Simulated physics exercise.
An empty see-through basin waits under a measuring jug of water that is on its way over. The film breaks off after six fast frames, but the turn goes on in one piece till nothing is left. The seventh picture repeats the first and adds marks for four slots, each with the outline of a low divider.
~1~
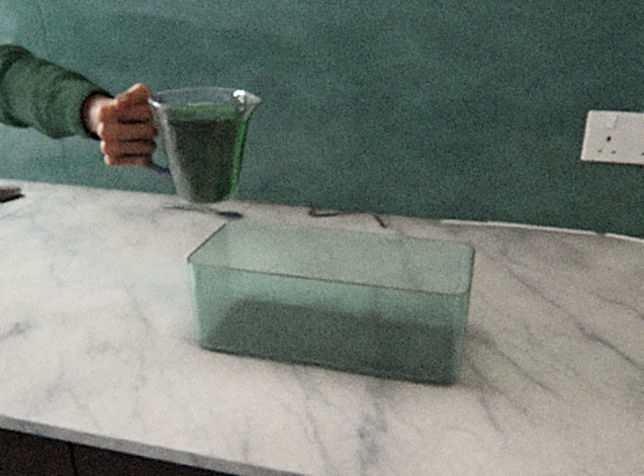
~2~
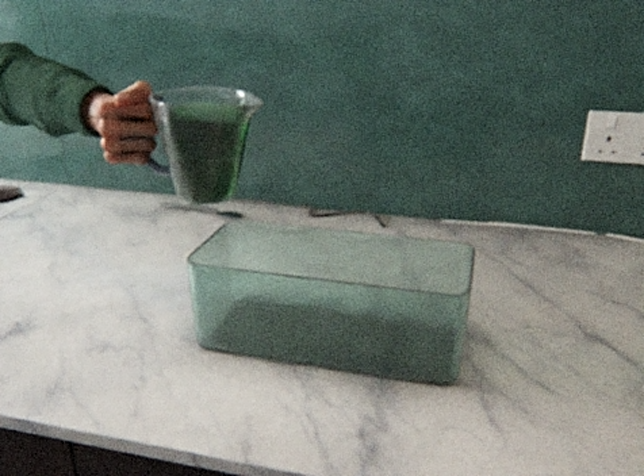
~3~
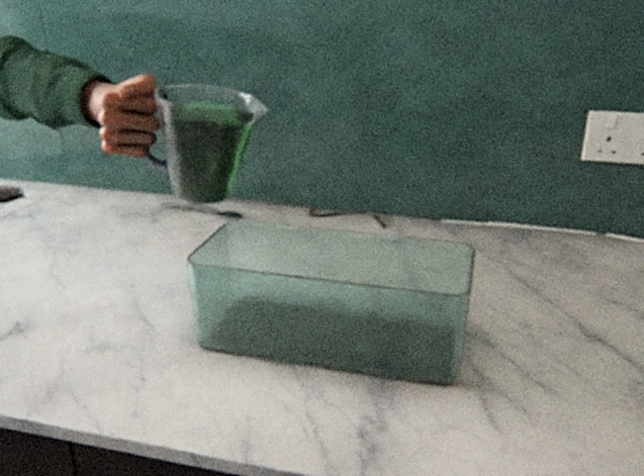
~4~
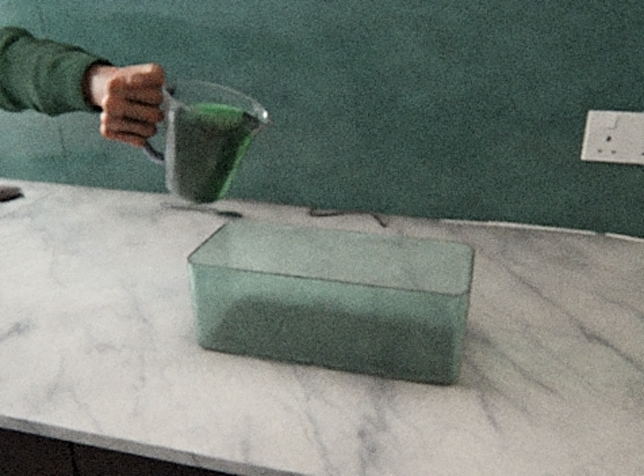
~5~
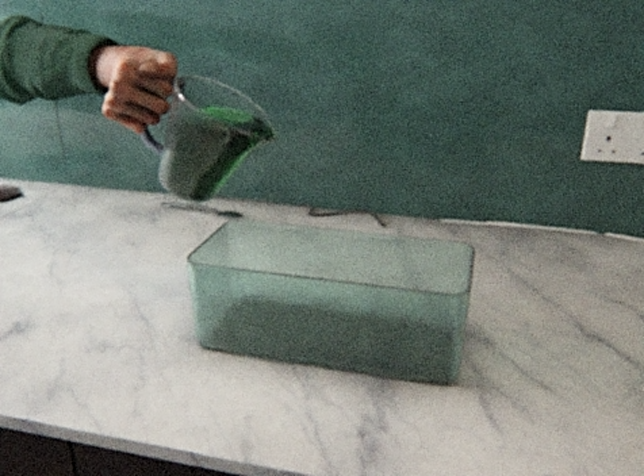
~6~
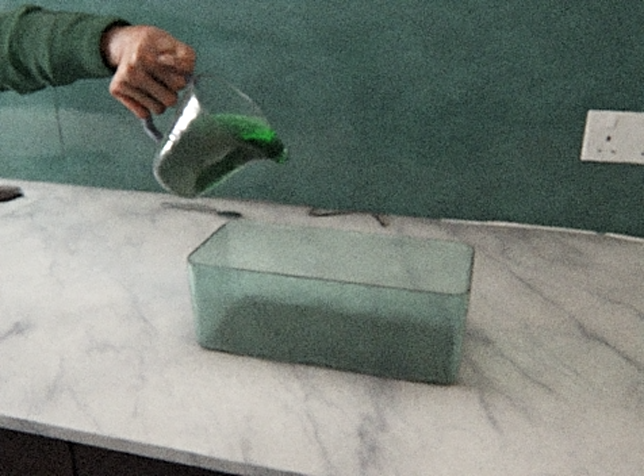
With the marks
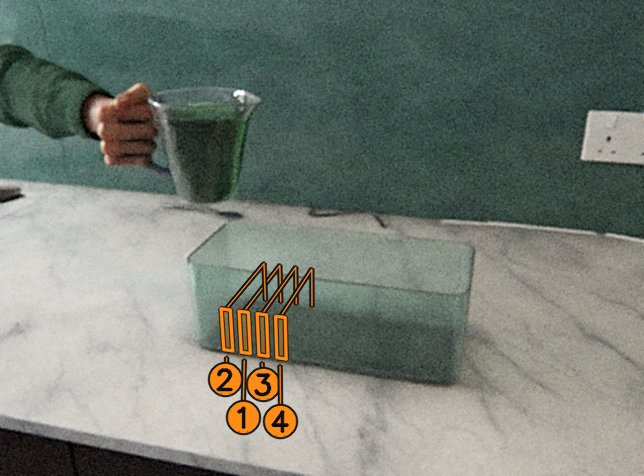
A hand in a green sleeve tilting a clear jug rightward above a see-through basin, green-tinged liquid reaching over its lip.
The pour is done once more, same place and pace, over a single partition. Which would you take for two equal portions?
4 works best here.
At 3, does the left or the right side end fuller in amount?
More ends on the right.
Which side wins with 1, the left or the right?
More ends on the right.
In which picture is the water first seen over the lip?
Picture 6.
On the marked copy, 1 at (244, 360); 2 at (226, 357); 3 at (261, 363); 4 at (280, 365).
For place 1, about 2 % ends left of the wall and 97 % right of it.
For place 2, about 3 % ends left of the wall and 95 % right of it.
For place 3, about 15 % ends left of the wall and 83 % right of it.
For place 4, about 48 % ends left of the wall and 50 % right of it.
